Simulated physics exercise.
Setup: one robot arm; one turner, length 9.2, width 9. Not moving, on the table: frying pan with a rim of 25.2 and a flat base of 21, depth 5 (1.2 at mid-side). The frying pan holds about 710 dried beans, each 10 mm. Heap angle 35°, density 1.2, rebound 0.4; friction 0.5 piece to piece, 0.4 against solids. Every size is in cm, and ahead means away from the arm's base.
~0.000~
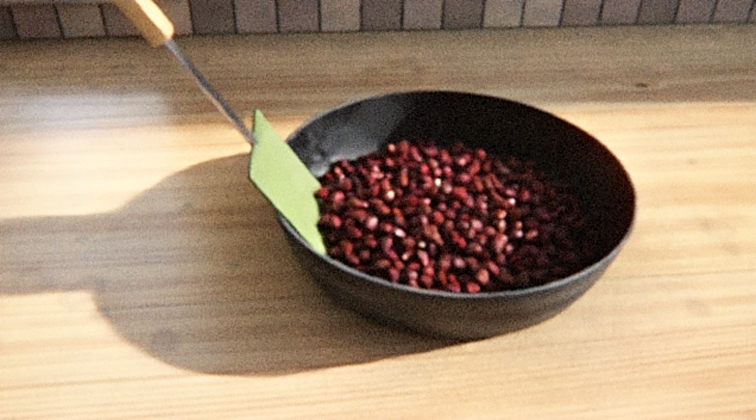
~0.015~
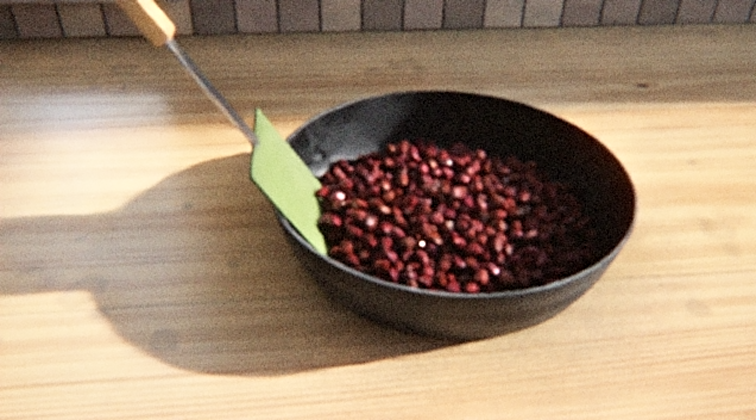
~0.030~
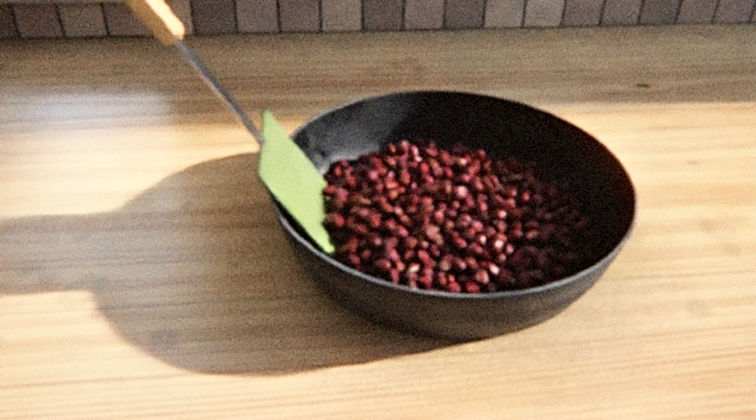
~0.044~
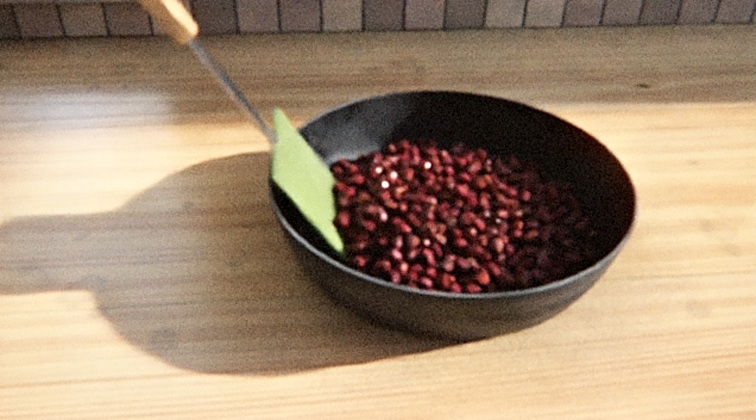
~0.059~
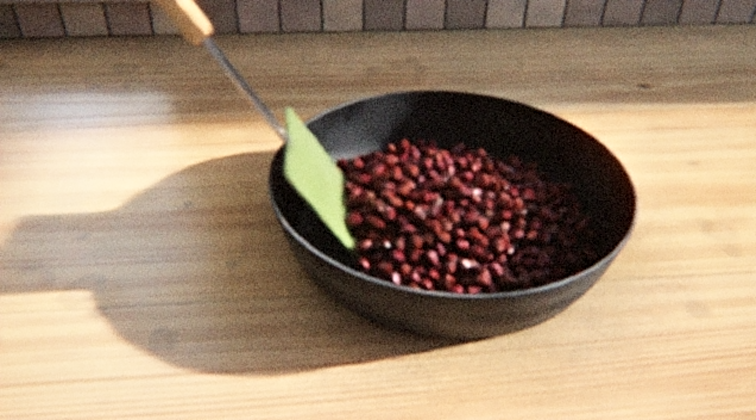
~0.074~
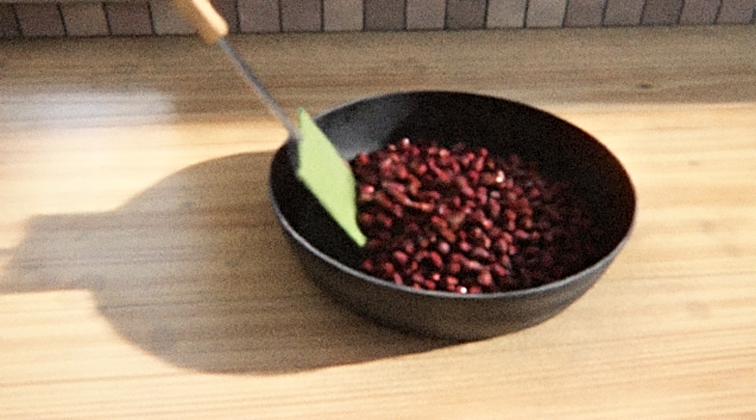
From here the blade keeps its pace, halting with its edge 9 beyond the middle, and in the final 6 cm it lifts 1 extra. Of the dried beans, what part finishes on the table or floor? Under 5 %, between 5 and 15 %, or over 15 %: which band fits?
The band that fits is between 5 and 15 %.
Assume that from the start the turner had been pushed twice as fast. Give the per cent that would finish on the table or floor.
About 25 per cent.
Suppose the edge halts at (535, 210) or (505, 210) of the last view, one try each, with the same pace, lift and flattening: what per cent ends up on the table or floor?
First try about 0 percent, second about 0 percent.
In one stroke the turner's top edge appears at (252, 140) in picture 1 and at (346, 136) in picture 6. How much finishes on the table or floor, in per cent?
Off the vessel, on the table or floor: Some 25 percent.
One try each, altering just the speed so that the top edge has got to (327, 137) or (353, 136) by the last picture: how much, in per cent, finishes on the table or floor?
20 % and 25 %.
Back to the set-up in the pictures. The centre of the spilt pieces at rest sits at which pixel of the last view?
Roughly (645, 217).
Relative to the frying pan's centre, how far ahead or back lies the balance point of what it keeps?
The balance point lies close to 5.0 cm ahead.
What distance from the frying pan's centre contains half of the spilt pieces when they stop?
I'd say some 16 centimetres, give or take.
After 0.17 s, sloping 58°, highest piece 4 above the table; 706 in the frying pan.
After 0.26 s, sloping 58°, highest piece 6 above the table; 706 in the frying pan.
After 0.51 s, sloping 58°, highest piece 7 above the table; 659 in the frying pan, 37 on the table or floor, 10 on the blade or in flight.
After 1.56 s, sloping 58°, highest piece 7 above the table; 653 in the frying pan, 53 on the table or floor.
In the end, 653 in the frying pan, 53 on the table or floor. That is 8 % on the table or floor.
